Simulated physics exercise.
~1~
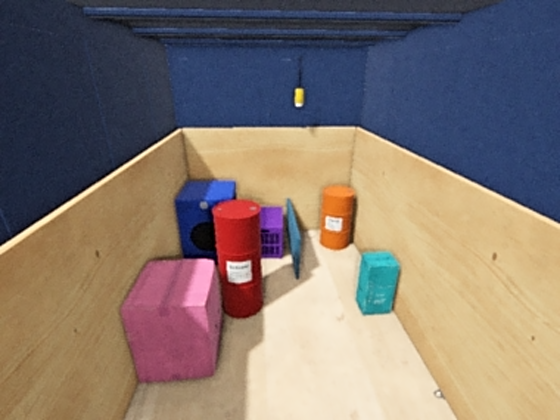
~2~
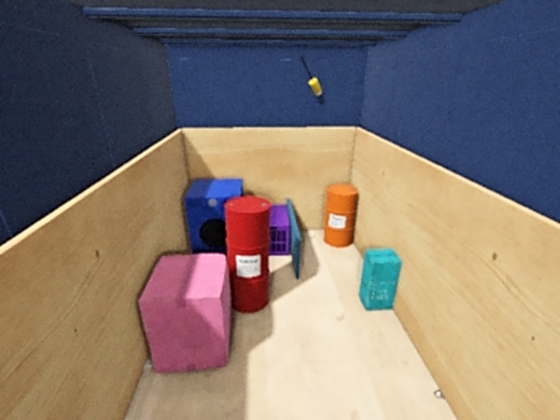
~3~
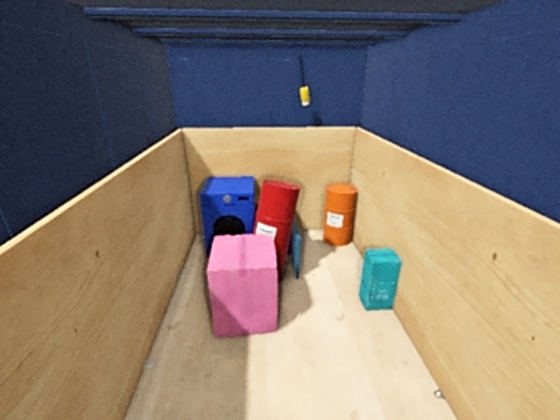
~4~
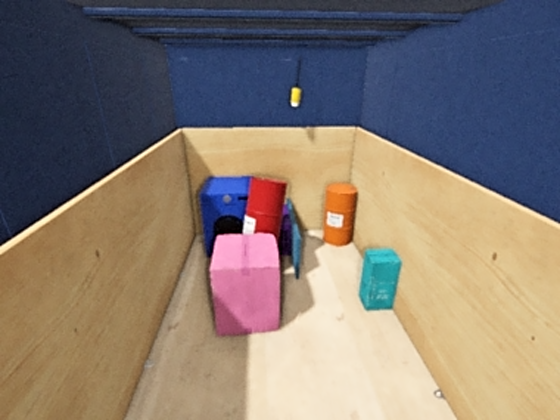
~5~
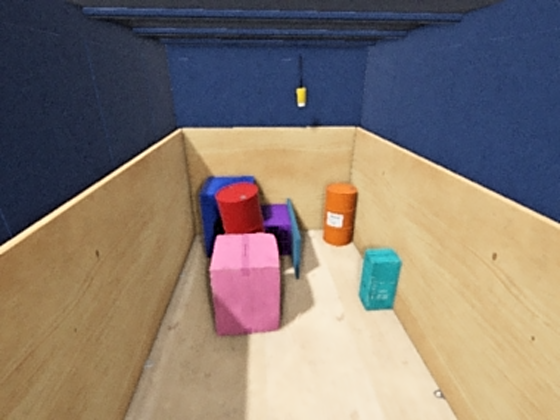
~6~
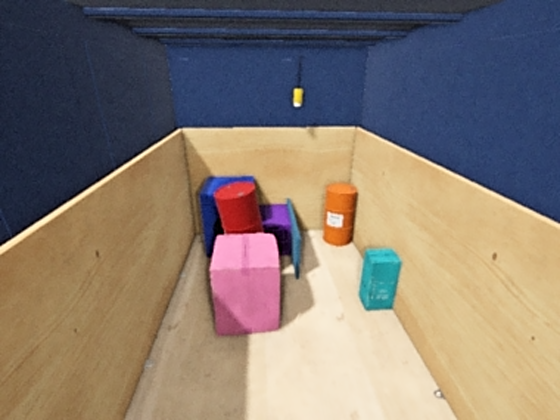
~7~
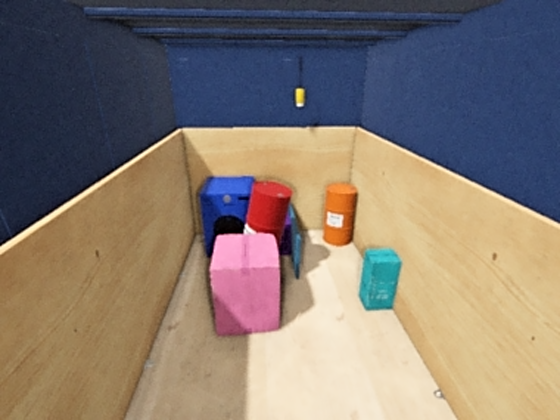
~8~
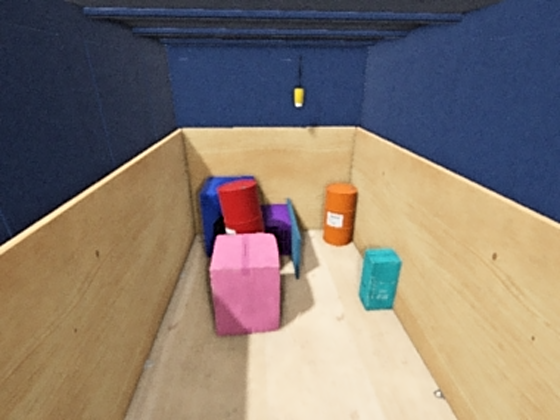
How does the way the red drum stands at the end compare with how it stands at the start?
At the start the red drum stands upright, but at the end it is leaning behind the pink box.
